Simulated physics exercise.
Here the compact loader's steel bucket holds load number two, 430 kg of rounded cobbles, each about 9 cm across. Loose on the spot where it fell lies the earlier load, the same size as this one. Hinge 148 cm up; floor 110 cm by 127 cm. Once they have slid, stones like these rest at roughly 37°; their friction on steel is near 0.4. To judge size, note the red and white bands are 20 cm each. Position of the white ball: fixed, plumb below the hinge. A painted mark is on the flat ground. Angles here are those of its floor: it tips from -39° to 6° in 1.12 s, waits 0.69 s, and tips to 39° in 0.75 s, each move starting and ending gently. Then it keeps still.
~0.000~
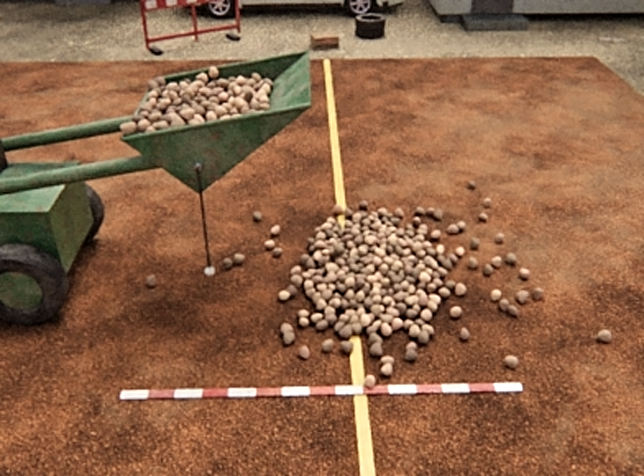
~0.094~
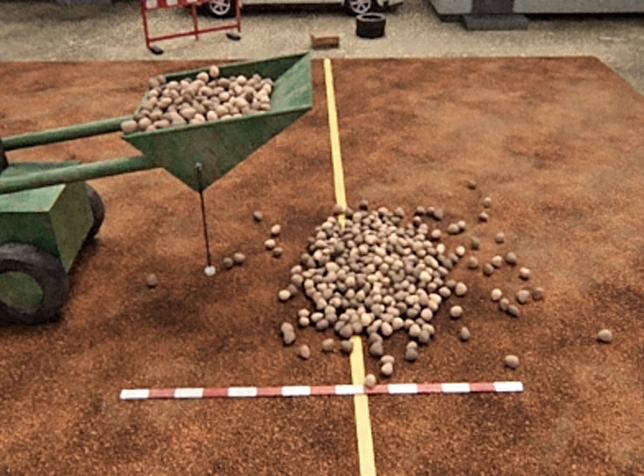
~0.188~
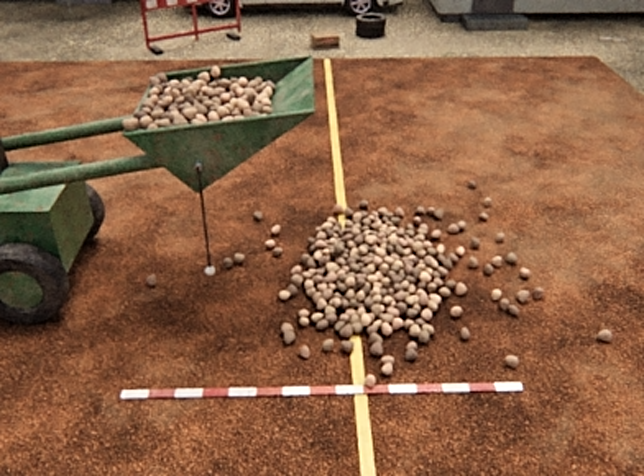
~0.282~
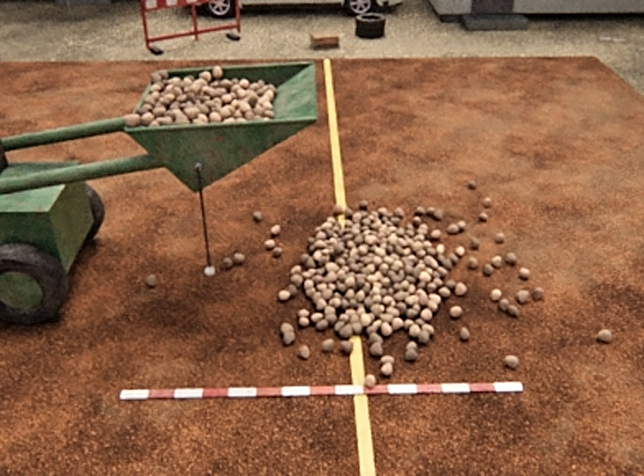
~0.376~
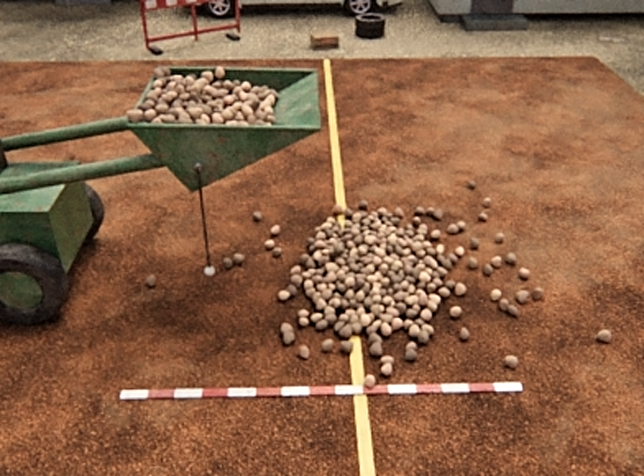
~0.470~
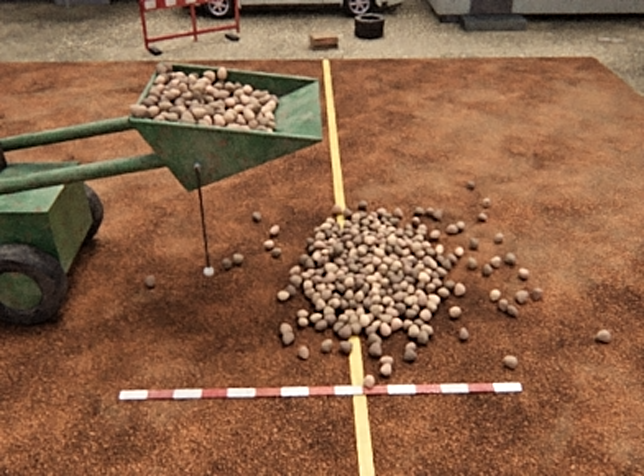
A green loader's bucket of stones tilts slightly down to the right beside a still pile.
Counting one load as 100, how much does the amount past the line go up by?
It goes up by about 41.
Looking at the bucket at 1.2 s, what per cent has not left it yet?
Near 100 per cent of the load is held.
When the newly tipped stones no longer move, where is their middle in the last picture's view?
I'd say close to (336, 259).
After 0.8 s the floor is at -1°; in per cent of one load, 100 in the bucket, 28 short of the line, 72 past the line; the foremost stones are at (515, 255).
After 1.2 s the floor is at 6°; in per cent of one load, 100 in the bucket, 28 short of the line, 72 past the line; the foremost stones are at (515, 255).
After 3.0 s the floor is at 39°; in per cent of one load, 14 in the bucket, 96 short of the line, 90 past the line; the foremost stones are at (515, 255).
After 5.8 s the floor is at 39°; in per cent of one load, 0 in the bucket, 87 short of the line, 113 past the line; the foremost stones are at (511, 245). Net gain past the line, 41.
